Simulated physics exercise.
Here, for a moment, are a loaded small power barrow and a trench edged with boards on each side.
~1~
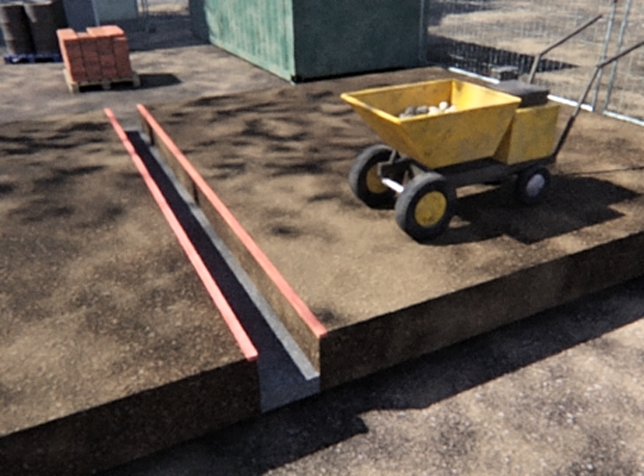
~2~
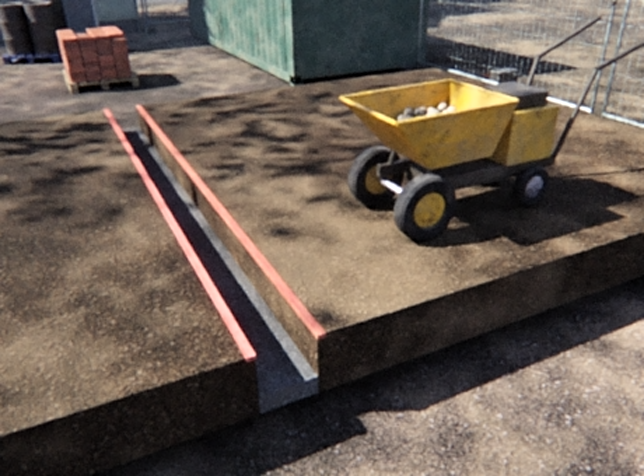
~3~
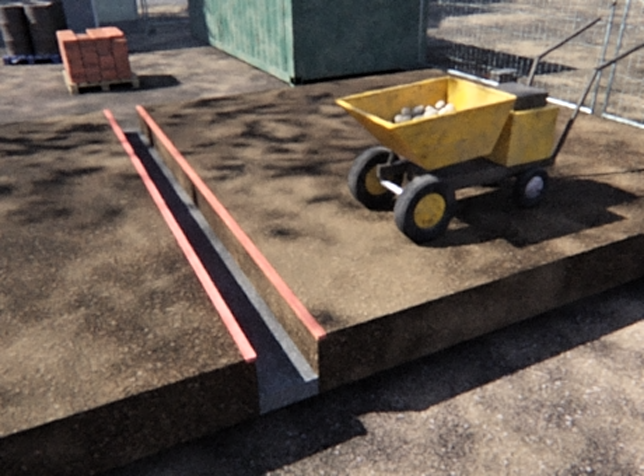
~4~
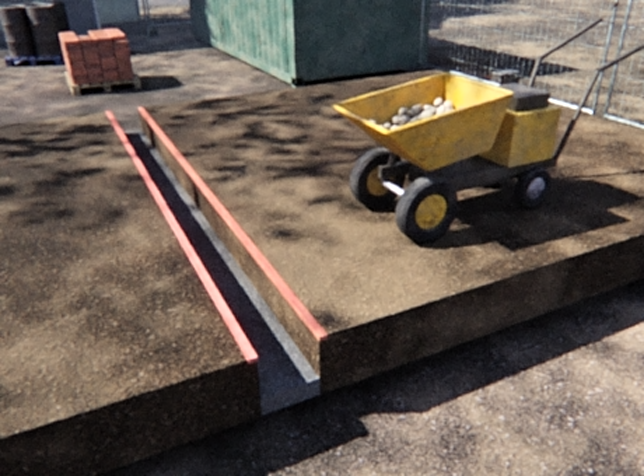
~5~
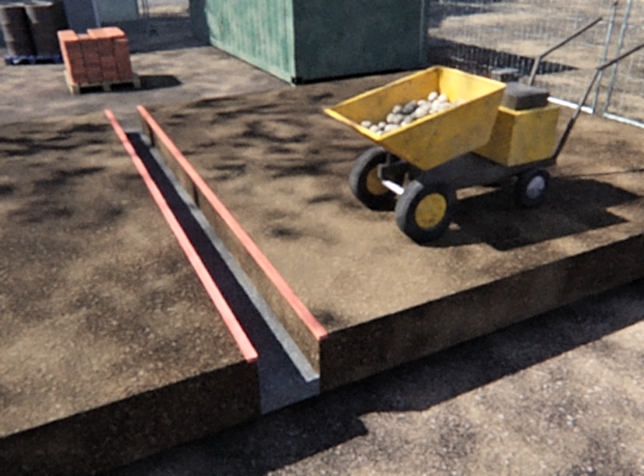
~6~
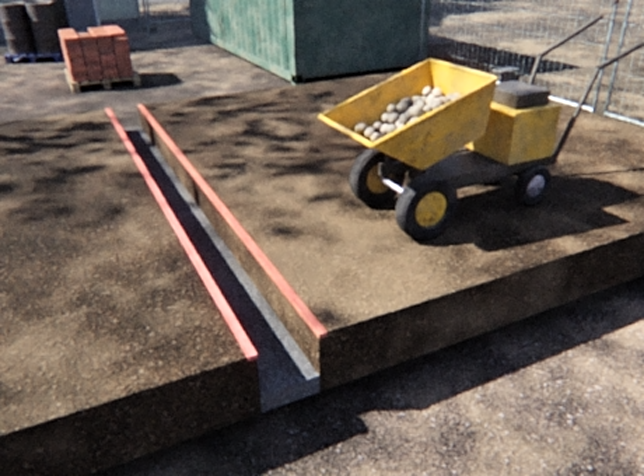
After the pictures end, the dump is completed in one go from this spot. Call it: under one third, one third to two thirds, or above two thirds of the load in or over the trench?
Under one third, I'd call it.
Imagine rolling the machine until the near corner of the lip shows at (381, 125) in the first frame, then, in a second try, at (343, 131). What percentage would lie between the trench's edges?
The shares come out close to 40 and 100 per cent, in that order.
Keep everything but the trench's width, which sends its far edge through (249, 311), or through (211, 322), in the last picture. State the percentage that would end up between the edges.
20 %, give or take, and then 20 %.
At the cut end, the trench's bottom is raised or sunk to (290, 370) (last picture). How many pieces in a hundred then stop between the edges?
It comes to 20 per cent or so.
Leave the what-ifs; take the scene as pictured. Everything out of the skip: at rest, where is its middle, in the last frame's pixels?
Roughly pixel (280, 245).
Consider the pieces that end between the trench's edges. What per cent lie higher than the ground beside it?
About 0 in a hundred.
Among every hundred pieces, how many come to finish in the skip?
It works out to some 15 percent.
Shortly afterwards, skip tipped steeply; the whole lot in the skip.
Next, skip tipped steeply; the bulk in the skip; a little short of the trench; only a few falling.
Some moments later, skip tipped right over; near a quarter in the skip; near two thirds short of the trench; near a quarter in or heaped over the trench.
In the end, skip tipped right over; a little in the skip; near two thirds short of the trench; near a quarter in or heaped over the trench; none at all beyond it.
